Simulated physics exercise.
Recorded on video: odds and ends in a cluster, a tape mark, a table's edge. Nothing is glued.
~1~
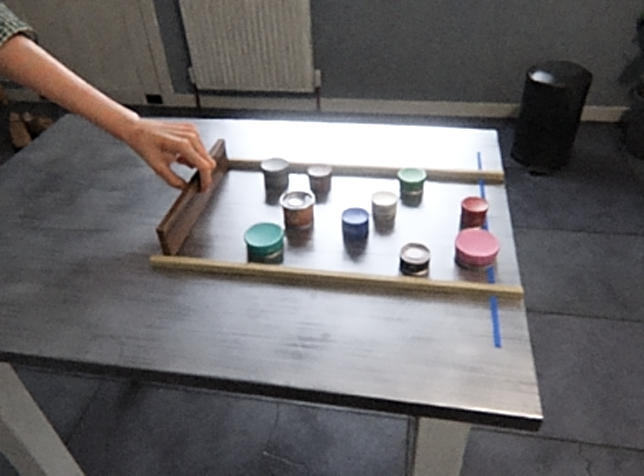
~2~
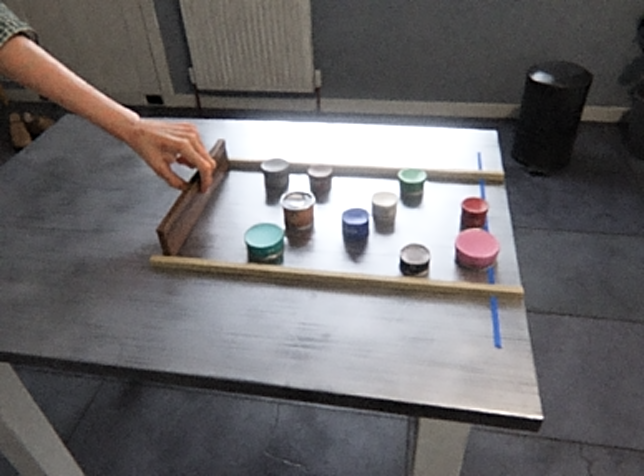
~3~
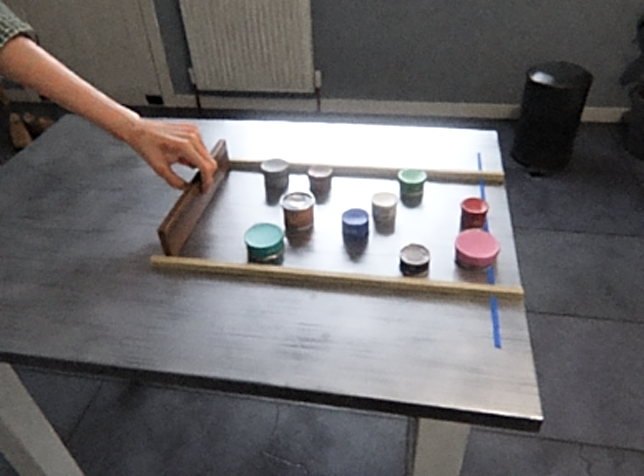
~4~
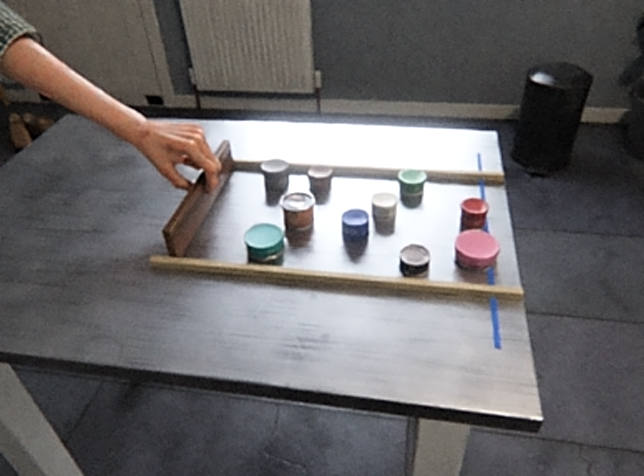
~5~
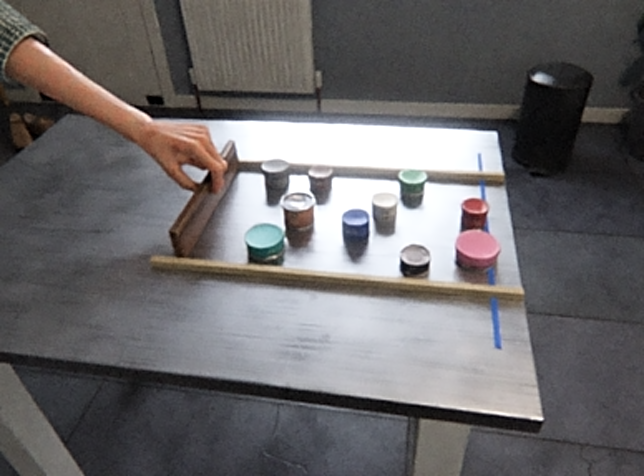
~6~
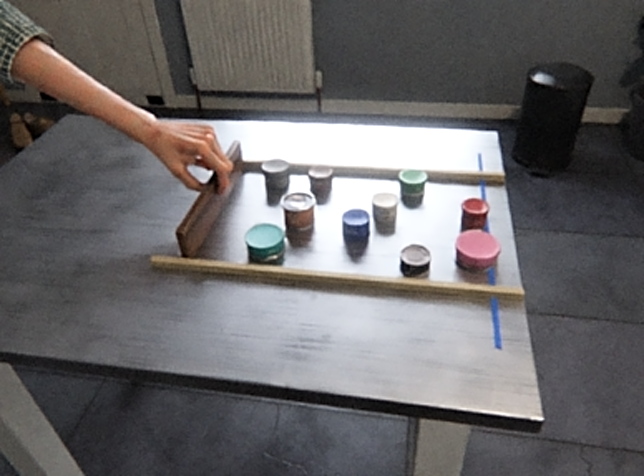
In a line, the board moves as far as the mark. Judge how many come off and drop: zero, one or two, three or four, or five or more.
Five or more come off.
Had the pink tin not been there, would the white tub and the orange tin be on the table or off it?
Well, the white tub is still there while the orange tin is still there.
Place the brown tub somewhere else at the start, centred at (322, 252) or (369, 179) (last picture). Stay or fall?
Well, the brown tub stays aboard in the first case and is gone in the second.
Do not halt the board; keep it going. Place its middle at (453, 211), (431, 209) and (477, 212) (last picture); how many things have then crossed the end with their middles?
It comes out as 1, then 0, then 6.
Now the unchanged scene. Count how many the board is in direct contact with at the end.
In total, 4.
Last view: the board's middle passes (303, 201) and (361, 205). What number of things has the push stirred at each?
At the first point the count is 4, at the second it's 7.
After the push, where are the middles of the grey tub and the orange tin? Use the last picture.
Reading them off: First (500, 191); then (507, 225).
Soon after, none off yet; pink tin at rest near (477, 251); red tin at rest near (474, 214); black tin at rest near (415, 260).
After that, none off yet; pink tin displaced about its own width near (510, 255); red tin moving near (480, 214); black tin displaced well along near (489, 274).
In the end, the number that fall off is five or more; gone, brown tub, blue tub, green tin, black tin, red tin and pink tin.
